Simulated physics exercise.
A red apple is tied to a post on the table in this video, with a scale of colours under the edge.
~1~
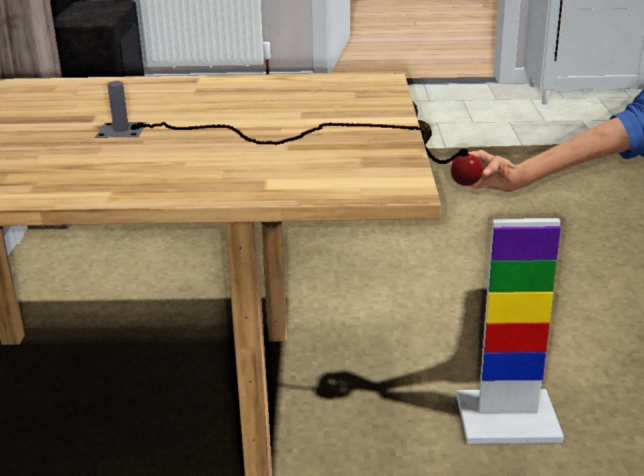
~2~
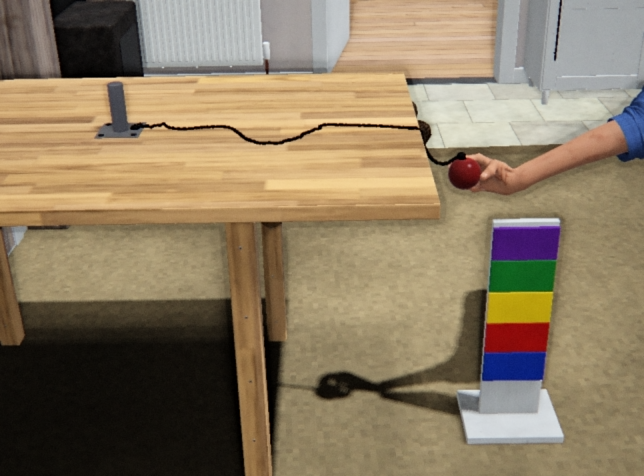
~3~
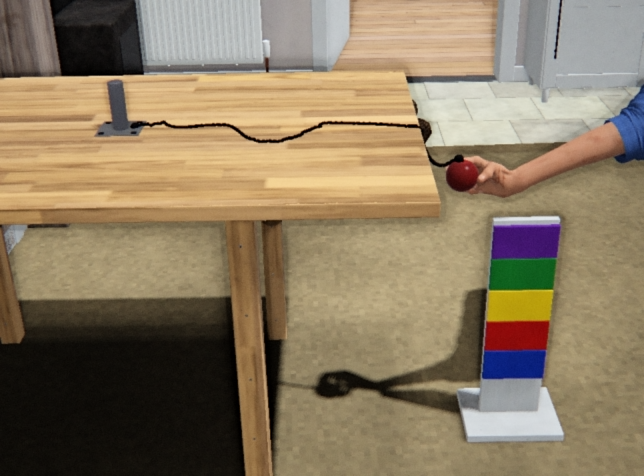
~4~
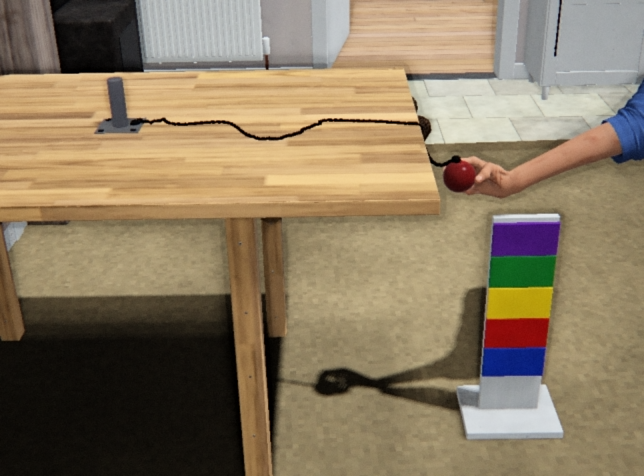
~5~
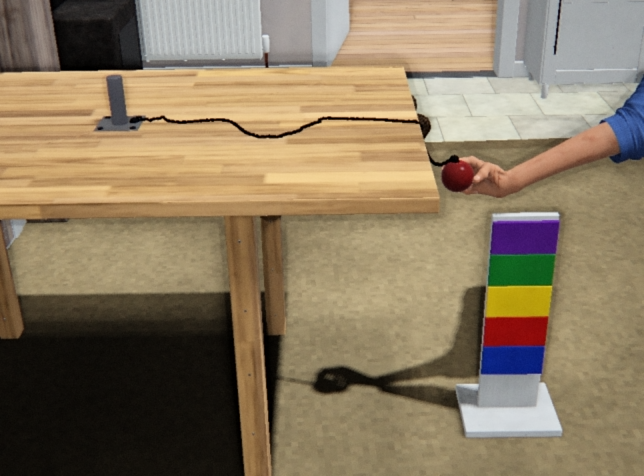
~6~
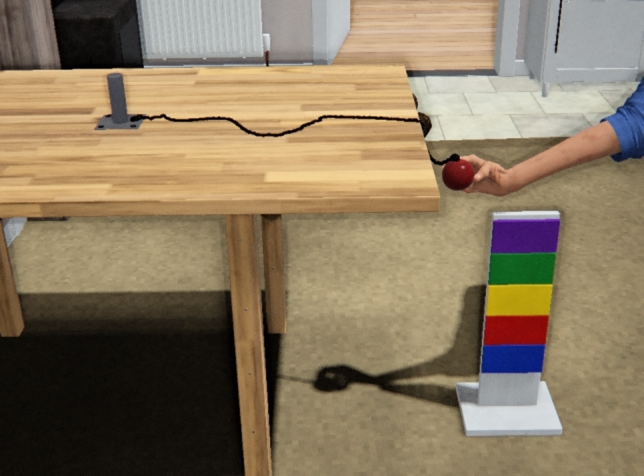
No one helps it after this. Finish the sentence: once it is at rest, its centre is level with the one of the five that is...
Green.
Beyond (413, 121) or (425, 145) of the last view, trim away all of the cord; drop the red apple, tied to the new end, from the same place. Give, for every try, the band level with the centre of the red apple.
Cut one gives no band; cut two gives purple.
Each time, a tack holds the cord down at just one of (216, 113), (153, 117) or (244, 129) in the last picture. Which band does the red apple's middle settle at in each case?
Each in turn comes out as green, green, purple.
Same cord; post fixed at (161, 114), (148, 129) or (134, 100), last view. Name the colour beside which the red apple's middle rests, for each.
Result 1: Yellow. Result 2: Yellow. Result 3: Green.
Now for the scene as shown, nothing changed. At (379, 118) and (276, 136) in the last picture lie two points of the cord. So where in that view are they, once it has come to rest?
The first one ends up at (422, 161) and the second one at (324, 124).
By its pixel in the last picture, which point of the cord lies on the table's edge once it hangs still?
Near pixel (349, 117).
Soon after, apple near (446, 268); level with green.
After that, apple near (387, 271); level with green.
And then, apple near (422, 272); level with green.
In the end, apple near (422, 274); level with green. Its middle rests at the green band.
